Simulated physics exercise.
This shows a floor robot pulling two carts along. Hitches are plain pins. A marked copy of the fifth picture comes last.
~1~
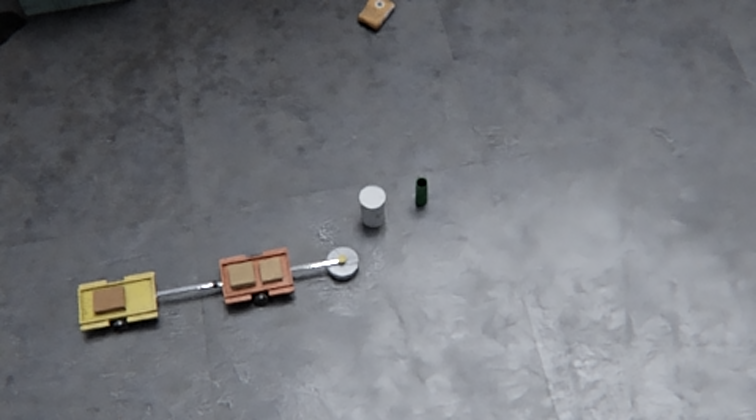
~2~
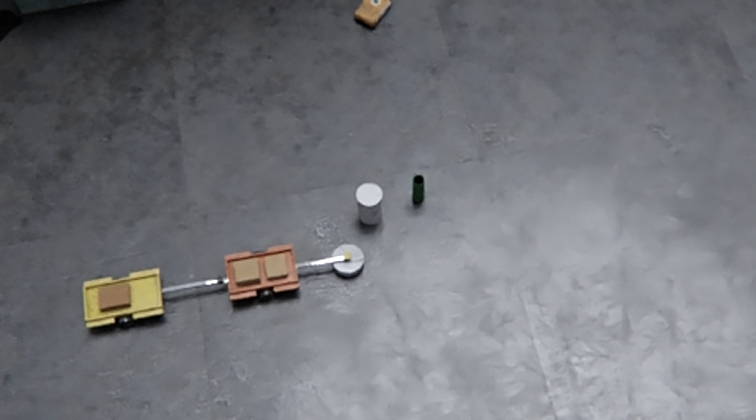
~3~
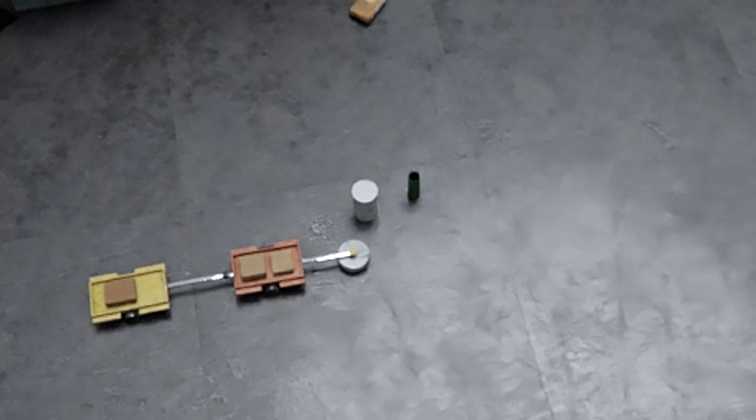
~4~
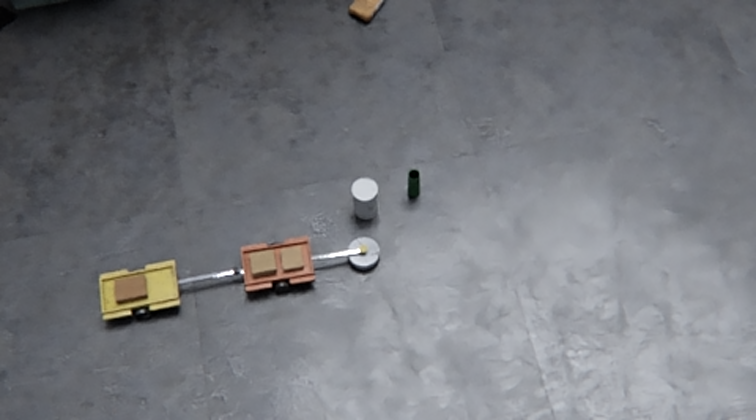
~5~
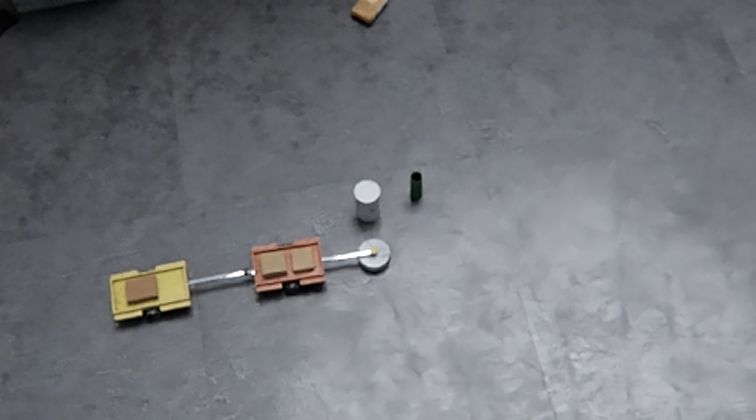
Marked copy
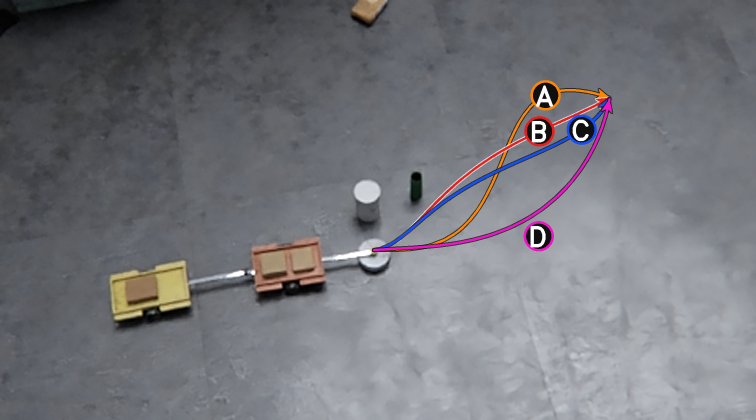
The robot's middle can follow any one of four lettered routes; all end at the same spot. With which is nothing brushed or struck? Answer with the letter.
Take D.
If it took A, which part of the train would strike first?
It is the yellow cart.
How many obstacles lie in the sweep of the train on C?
It touches two.
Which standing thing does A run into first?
First the green post.
On the marked copy, A from (374, 250) via (500, 166) to (610, 98); B from (374, 250) via (484, 162) to (610, 98); C from (374, 250) via (495, 172) to (610, 98); D from (374, 250) via (533, 215) to (609, 99).
With D. Early on, robot (491, 239), last cart (270, 269).
Further on, robot (577, 177), last cart (385, 252).
At the end, robot (608, 103), last cart (473, 224); nothing has been touched.
As for the rest, A meets the green post; B meets the white drum and green post; C meets the white drum and green post.
